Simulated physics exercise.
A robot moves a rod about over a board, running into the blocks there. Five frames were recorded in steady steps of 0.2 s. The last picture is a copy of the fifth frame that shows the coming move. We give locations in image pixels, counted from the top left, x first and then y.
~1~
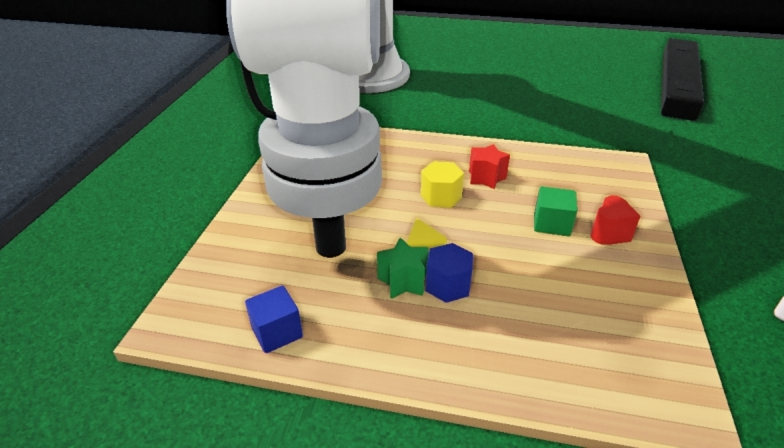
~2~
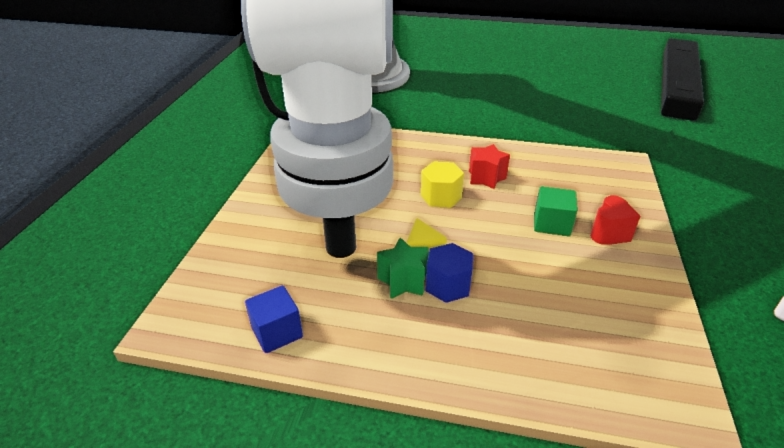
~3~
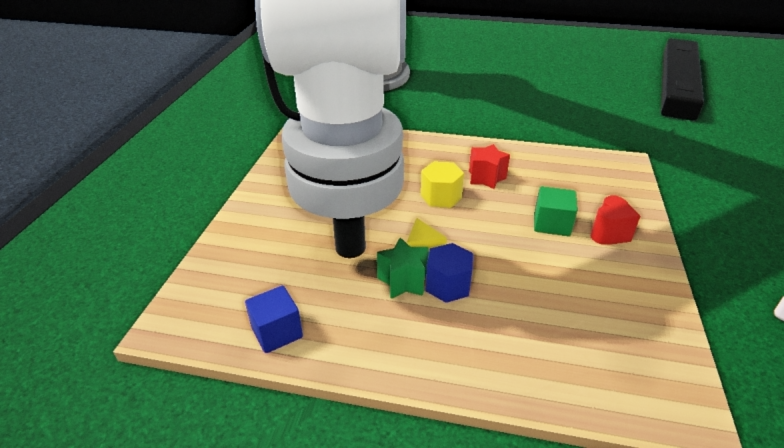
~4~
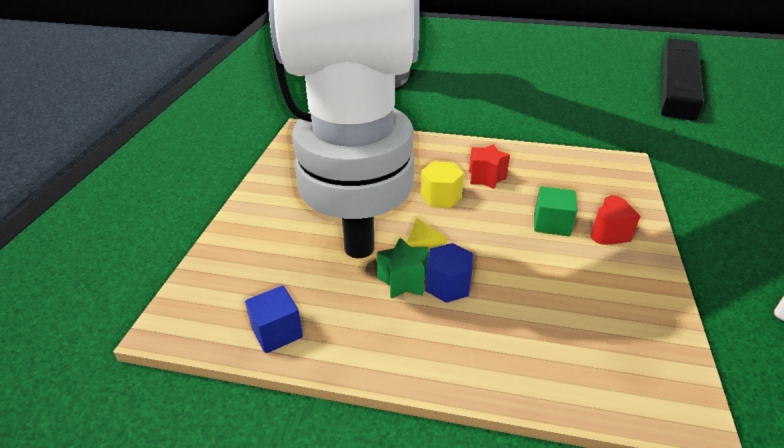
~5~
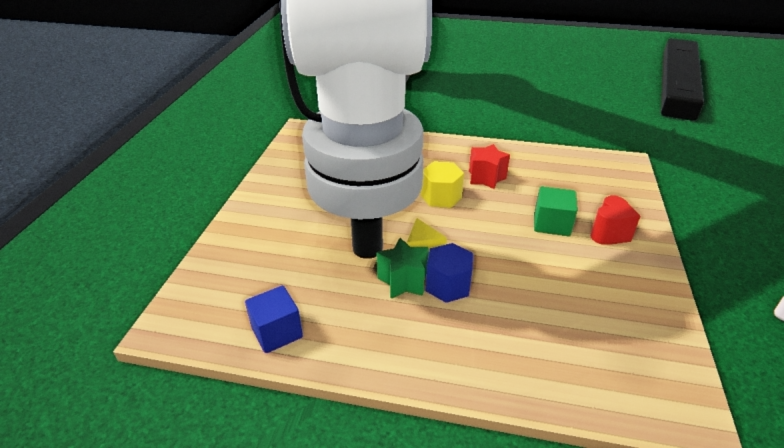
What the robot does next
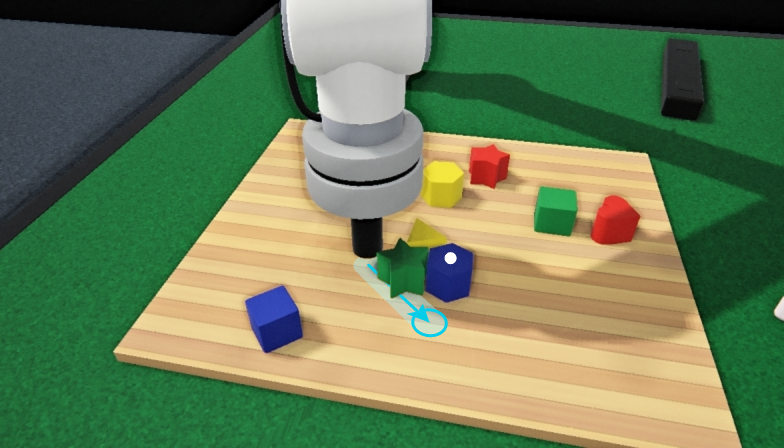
In this clip, a robot arm with a black rod moves slowly a short way to the right above a wooden board, nearing a green star block beside yellow and blue pieces, while all the blocks stay still.
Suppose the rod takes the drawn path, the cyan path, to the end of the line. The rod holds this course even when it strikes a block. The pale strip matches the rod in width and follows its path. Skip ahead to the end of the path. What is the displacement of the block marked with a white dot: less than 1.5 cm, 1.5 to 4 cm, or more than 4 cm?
Band: 1.5 to 4 cm.
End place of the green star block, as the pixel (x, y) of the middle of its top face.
At the end it should sit near (464, 286).
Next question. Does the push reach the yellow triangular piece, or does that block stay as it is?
From what I can tell, it will keep its place.
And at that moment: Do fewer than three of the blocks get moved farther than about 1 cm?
Yes - that is the case.
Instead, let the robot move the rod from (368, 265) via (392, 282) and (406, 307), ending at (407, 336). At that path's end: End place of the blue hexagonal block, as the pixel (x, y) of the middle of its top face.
About (476, 264).
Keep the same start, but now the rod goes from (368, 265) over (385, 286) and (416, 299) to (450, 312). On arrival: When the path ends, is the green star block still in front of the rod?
Short answer: Yes.
Path on the board, straight from (368, 265) to (429, 322); the dot is on the blue hexagonal block.
What follows on the original path. Halfway along, rod at (397, 276); green star block at (431, 273), turned 30° anticlockwise; blue hexagonal block at (470, 262), turned 10° anticlockwise.
At the end, rod at (430, 306); green star block at (464, 286), turned 65° anticlockwise; yellow triangular piece in place; blue hexagonal block at (485, 262), turned 30° anticlockwise.
